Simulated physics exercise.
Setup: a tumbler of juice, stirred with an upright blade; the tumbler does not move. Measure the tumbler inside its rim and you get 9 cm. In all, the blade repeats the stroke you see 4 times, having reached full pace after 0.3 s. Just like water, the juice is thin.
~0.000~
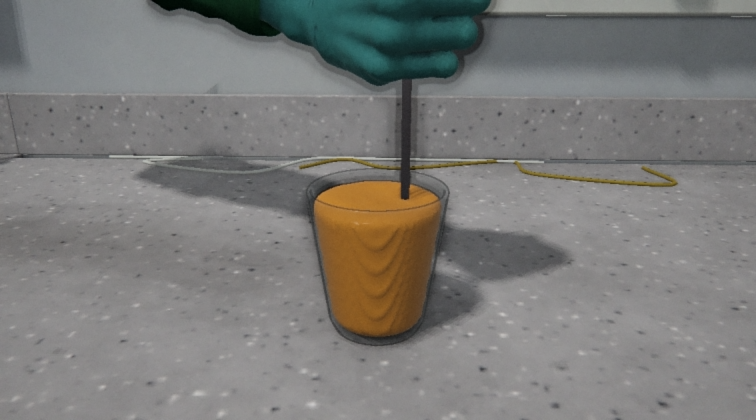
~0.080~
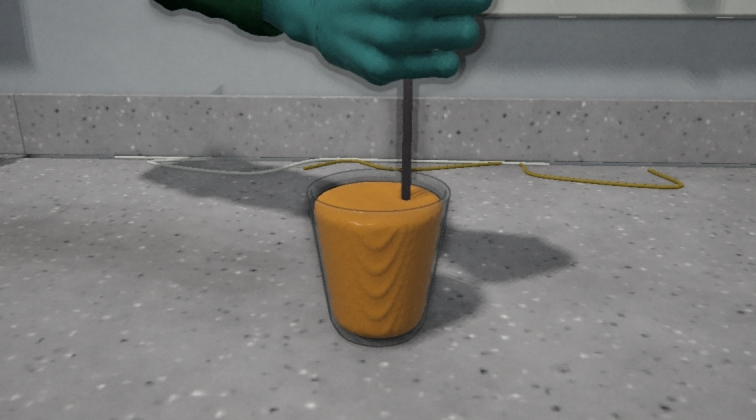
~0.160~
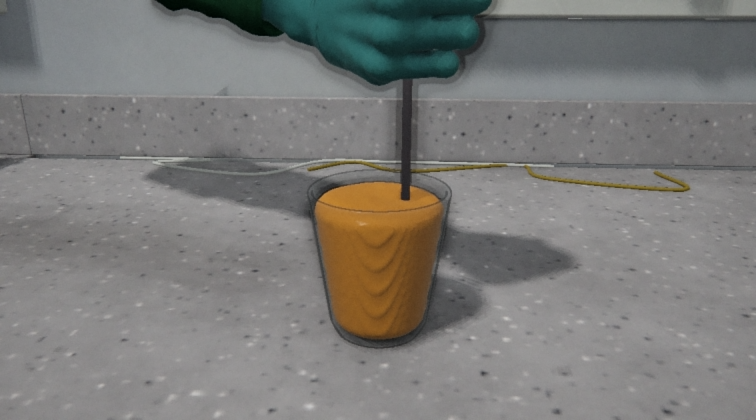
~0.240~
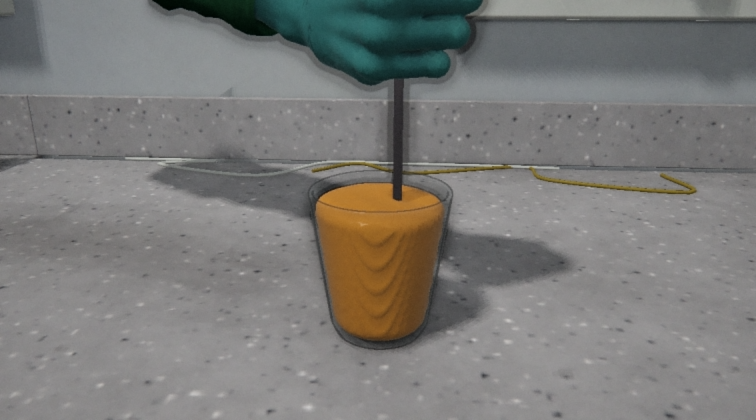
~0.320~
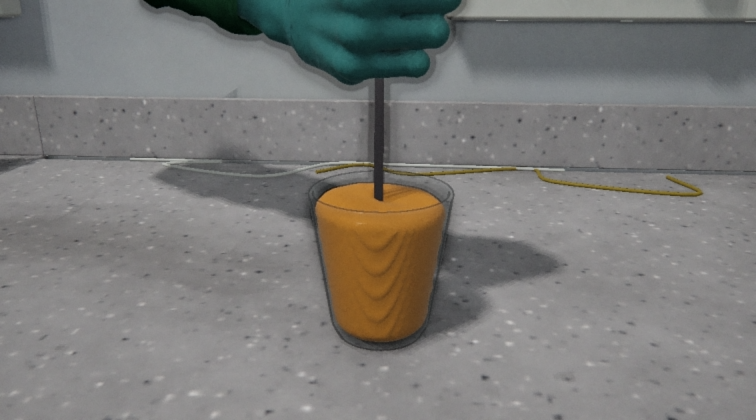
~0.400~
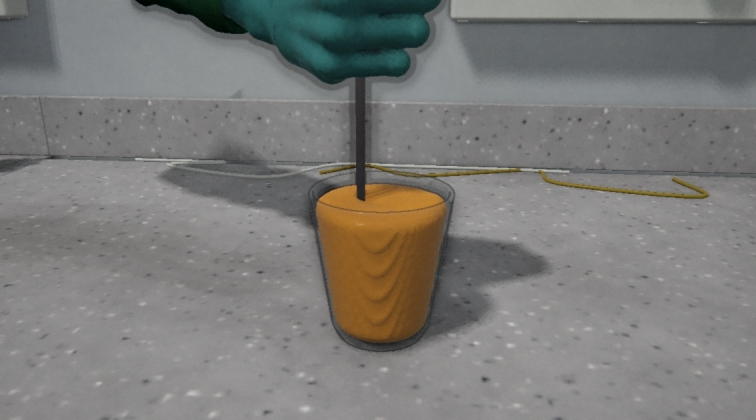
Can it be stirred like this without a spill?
Ends up tidy.
Then, 1.04 s in, 0 ml is over the rim.
Then, 1.68 s in, 0 ml is over the rim.
Then, 2.33 s in, 0 ml is over the rim.
Then, 2.97 s in, 0 ml is over the rim.
Finally, 0 ml is over the rim.
